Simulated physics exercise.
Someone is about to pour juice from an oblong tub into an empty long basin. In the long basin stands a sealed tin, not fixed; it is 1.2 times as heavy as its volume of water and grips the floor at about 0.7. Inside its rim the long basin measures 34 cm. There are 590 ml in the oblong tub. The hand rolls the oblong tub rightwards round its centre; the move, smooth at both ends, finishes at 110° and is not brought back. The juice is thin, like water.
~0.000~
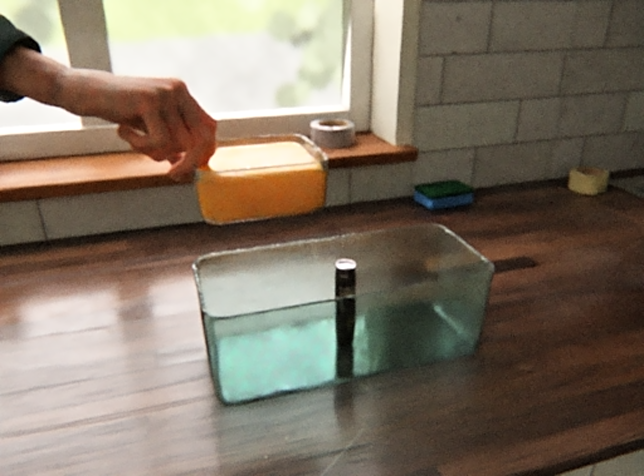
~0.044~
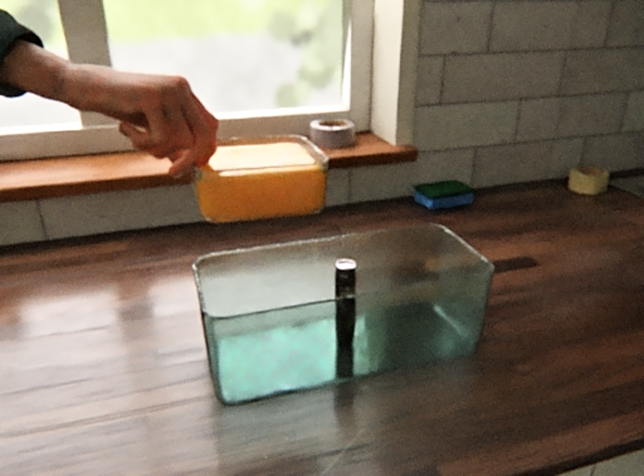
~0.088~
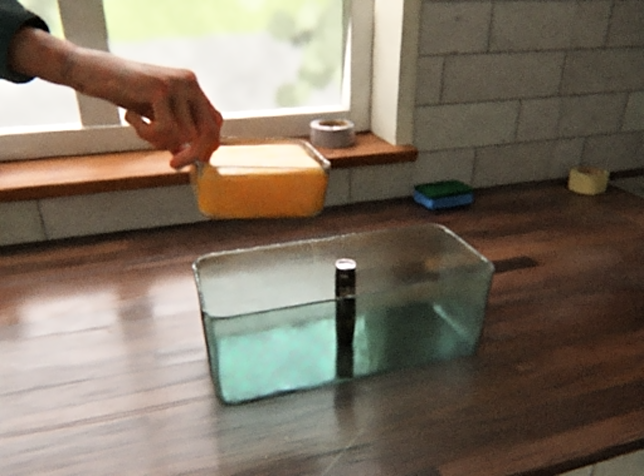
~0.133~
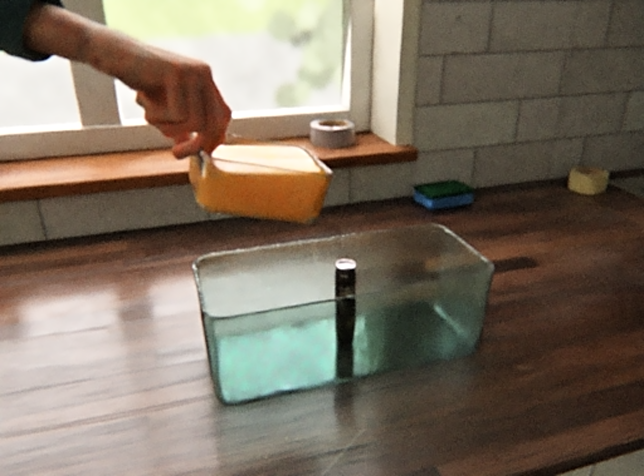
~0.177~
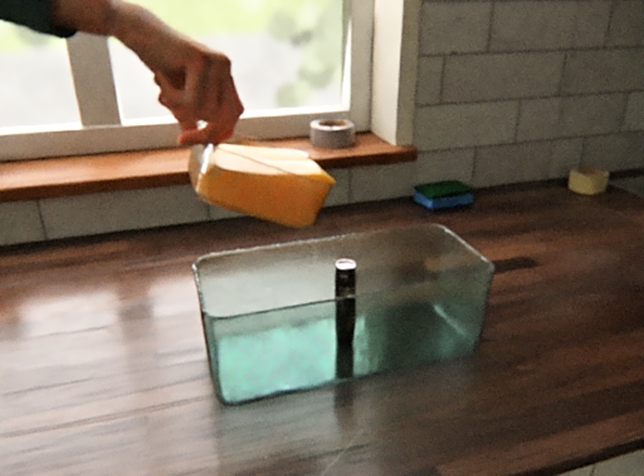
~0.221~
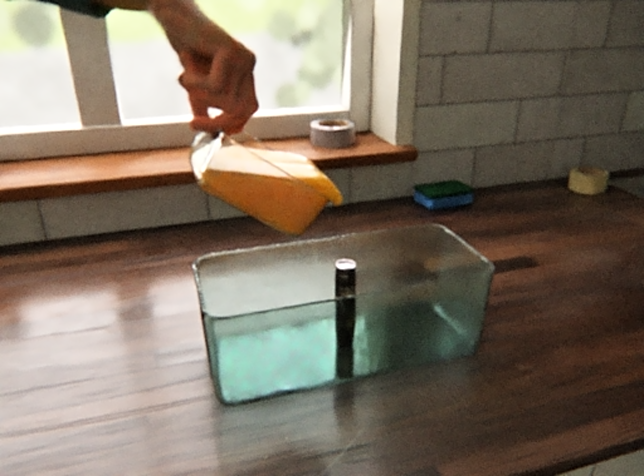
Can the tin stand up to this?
The tin remains upright.
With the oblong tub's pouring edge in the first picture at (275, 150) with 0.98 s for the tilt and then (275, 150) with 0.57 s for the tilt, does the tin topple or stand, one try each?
First it stays up; then it topples.
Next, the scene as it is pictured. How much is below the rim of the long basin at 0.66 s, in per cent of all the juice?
About 94 per cent.
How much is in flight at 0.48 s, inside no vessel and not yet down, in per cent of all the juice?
Some 30 per cent.
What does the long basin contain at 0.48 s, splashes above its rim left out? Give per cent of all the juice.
Near 62 in a hundred.
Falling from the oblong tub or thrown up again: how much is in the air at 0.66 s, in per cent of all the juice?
Near 3 in a hundred.
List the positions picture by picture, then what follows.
In the first frame, it leans 0°; its right rim is at (315, 148); the juice meets the walls at (194, 164) and (311, 154); the long basin's rim runs from (199, 287) to (467, 246); the tin's top is at (346, 268).
In the second frame, it leans 2°; its right rim is at (315, 150); the juice meets the walls at (194, 164) and (311, 155).
In the third frame, it leans 6°; its right rim is at (317, 155); the juice meets the walls at (195, 161) and (313, 156).
In the fourth frame, it leans 14°; its right rim is at (318, 163); the juice meets the walls at (197, 158) and (315, 158).
In the fifth frame, it leans 24°; its right rim is at (318, 173); the juice meets the walls at (198, 159) and (315, 166); 3 per cent is over the edge.
In the sixth frame, it leans 36°; its right rim is at (316, 186); the juice meets the walls at (194, 158) and (306, 171); 10 per cent is over the edge.
By 0.48 s the tilt is 103° and 7 per cent is still to pour; the tin stands where it began.
By 0.66 s the tilt is 110° and 1 per cent is still to pour; the tin stands where it began.
By 0.86 s the tilt is 110° and 0 per cent is still to pour; the tin stands where it began.
By 1.07 s the tilt is 110° and 0 per cent is still to pour; the tin stands where it began.
At rest the tin stands where it began.
